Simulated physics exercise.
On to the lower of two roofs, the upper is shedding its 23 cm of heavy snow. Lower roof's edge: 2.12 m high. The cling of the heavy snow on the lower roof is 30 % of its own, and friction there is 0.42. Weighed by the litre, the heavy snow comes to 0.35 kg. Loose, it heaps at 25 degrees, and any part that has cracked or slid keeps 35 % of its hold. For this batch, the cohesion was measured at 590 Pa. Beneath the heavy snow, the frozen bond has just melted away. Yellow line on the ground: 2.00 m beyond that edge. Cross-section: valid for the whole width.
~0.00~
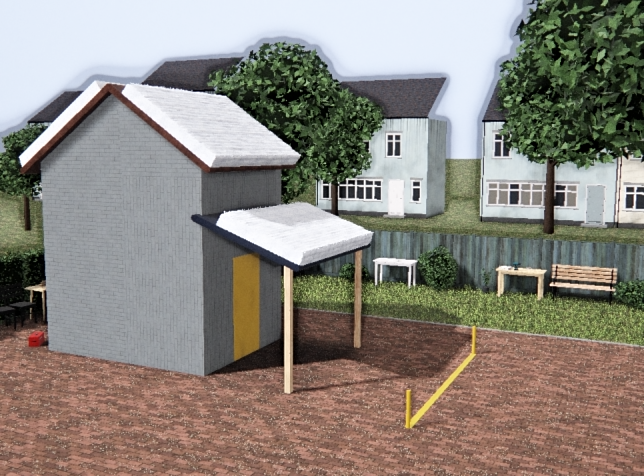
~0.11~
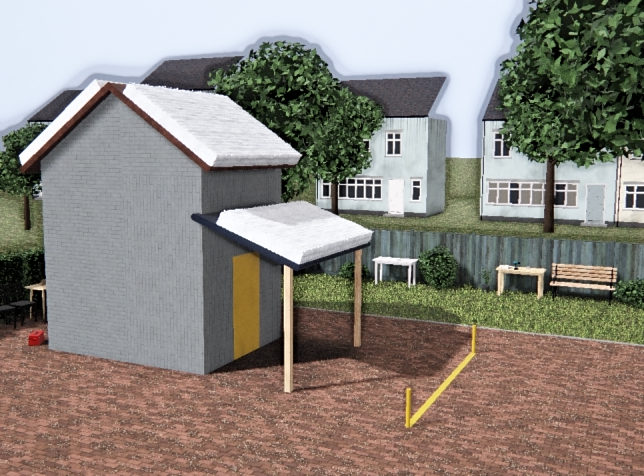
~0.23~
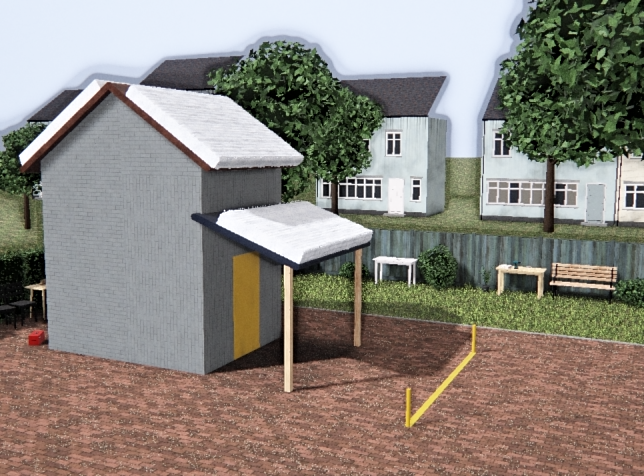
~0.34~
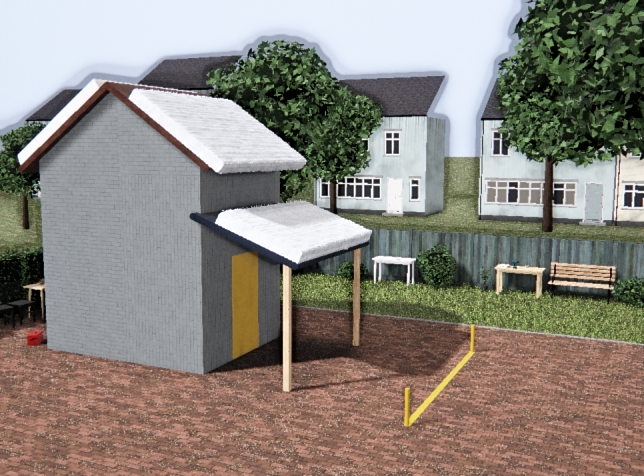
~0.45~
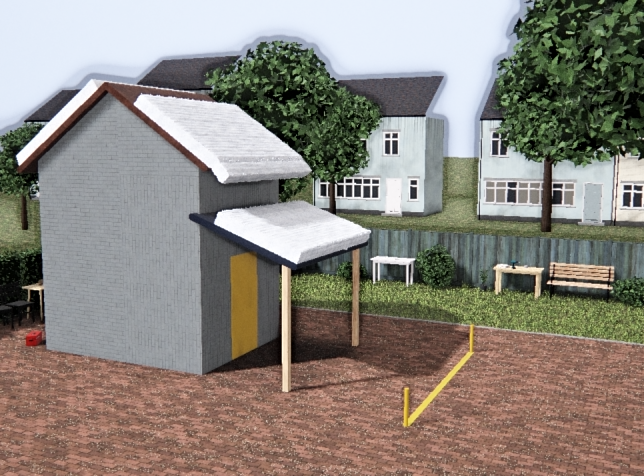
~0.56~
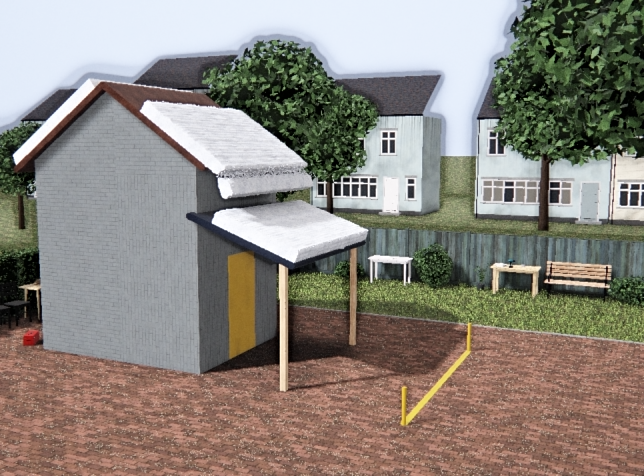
The clip opens on a small grey building with thick snow on its upper roof and on a lower lean-to roof above a yellow door. The upper snow creeps down the right-hand slope, baring roof near the ridge, then juts past the eave, its front edge cracking and sagging above the lower roof.
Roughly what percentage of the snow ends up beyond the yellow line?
Around 22 %.
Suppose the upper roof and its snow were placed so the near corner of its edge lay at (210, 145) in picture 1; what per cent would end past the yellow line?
30 per cent or so.
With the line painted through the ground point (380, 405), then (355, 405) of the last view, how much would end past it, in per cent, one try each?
I'd say near 35 percent the first time, near 50 percent the second.
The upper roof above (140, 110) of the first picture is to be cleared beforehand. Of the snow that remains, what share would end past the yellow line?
Then about 16 %.
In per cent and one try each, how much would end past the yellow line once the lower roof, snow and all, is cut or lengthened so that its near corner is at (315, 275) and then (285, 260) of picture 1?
Try 1: Near 20 %; try 2: Near 25 %.
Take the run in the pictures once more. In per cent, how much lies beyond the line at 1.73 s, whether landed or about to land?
About 0 %.
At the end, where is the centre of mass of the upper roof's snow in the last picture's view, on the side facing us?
That point lands roughly at (379, 382).
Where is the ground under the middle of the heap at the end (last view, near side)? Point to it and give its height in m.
It sits close to (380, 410), some 0.3 m high.
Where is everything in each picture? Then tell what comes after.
Foremost bit of the heavy snow at (212, 161), in the first frame.
Foremost bit of the heavy snow at (213, 160), its middle shifted 2.3 cm, 1 % of it past the upper edge, in one piece, in the second frame.
Foremost bit of the heavy snow at (216, 163), its middle shifted 9.6 cm, 4 % of it past the upper edge, in one piece, in the third frame.
Foremost bit of the heavy snow at (219, 169), its middle shifted 22 cm, 10 % of it past the upper edge, in one piece, in the fourth frame.
Foremost bit of the heavy snow at (225, 172), its middle shifted 40 cm, 18 % of it past the upper edge, cracking, in the fifth frame.
Foremost bit of the heavy snow at (230, 188), its middle shifted 63 cm, 29 % of it past the upper edge, cracking, in the sixth frame.
After 1.10 s, none is below the lower edge and 0 % is past the line.
After 1.73 s, 47 % is below the lower edge and 0 % is past the line.
After 2.37 s, 72 % is below the lower edge and 22 % is past the line.
After 3.00 s, 75 % is below the lower edge and 22 % is past the line.
After 3.60 s, 75 % is below the lower edge and 22 % is past the line.
